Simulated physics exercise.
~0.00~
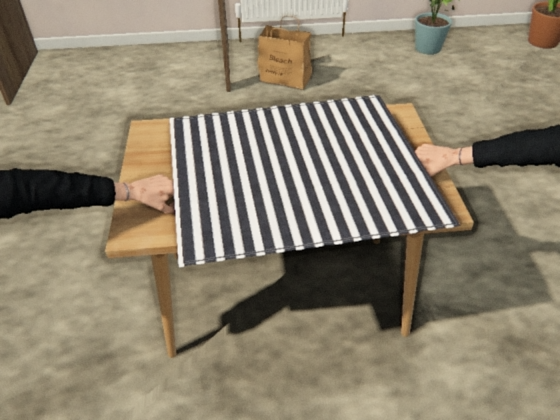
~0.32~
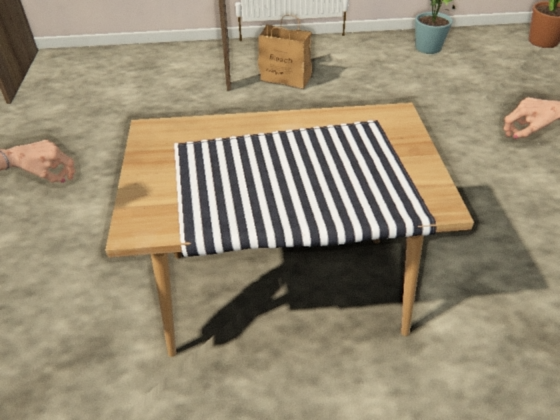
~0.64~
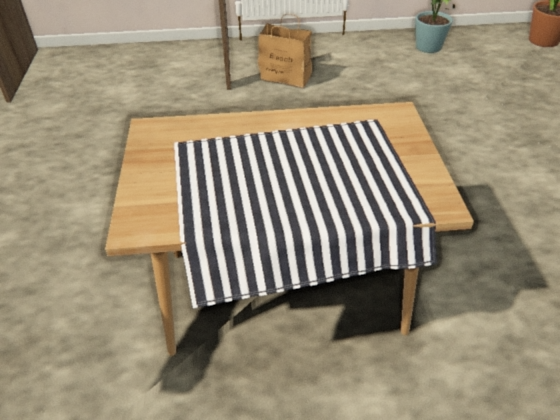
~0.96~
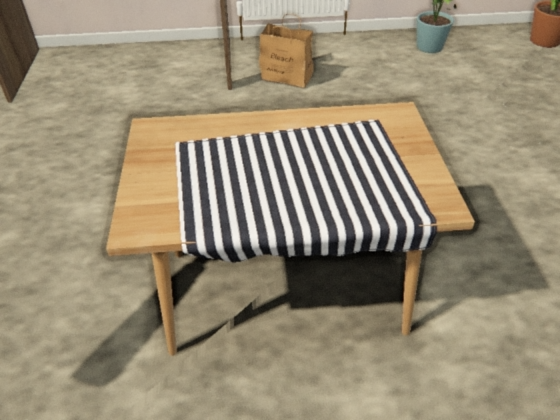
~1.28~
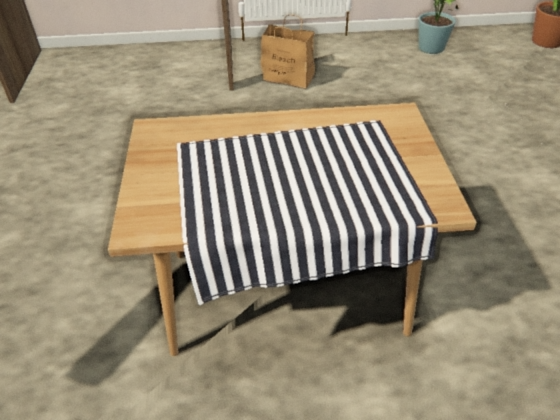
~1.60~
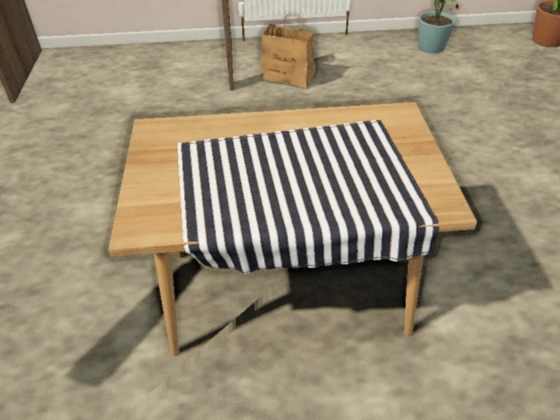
A black-and-white striped tea towel was held flat above a wooden table by two hands, which let go and pulled away to either side. It dropped partly over the front edge, its hanging end swinging back and forth, and stayed on the table.
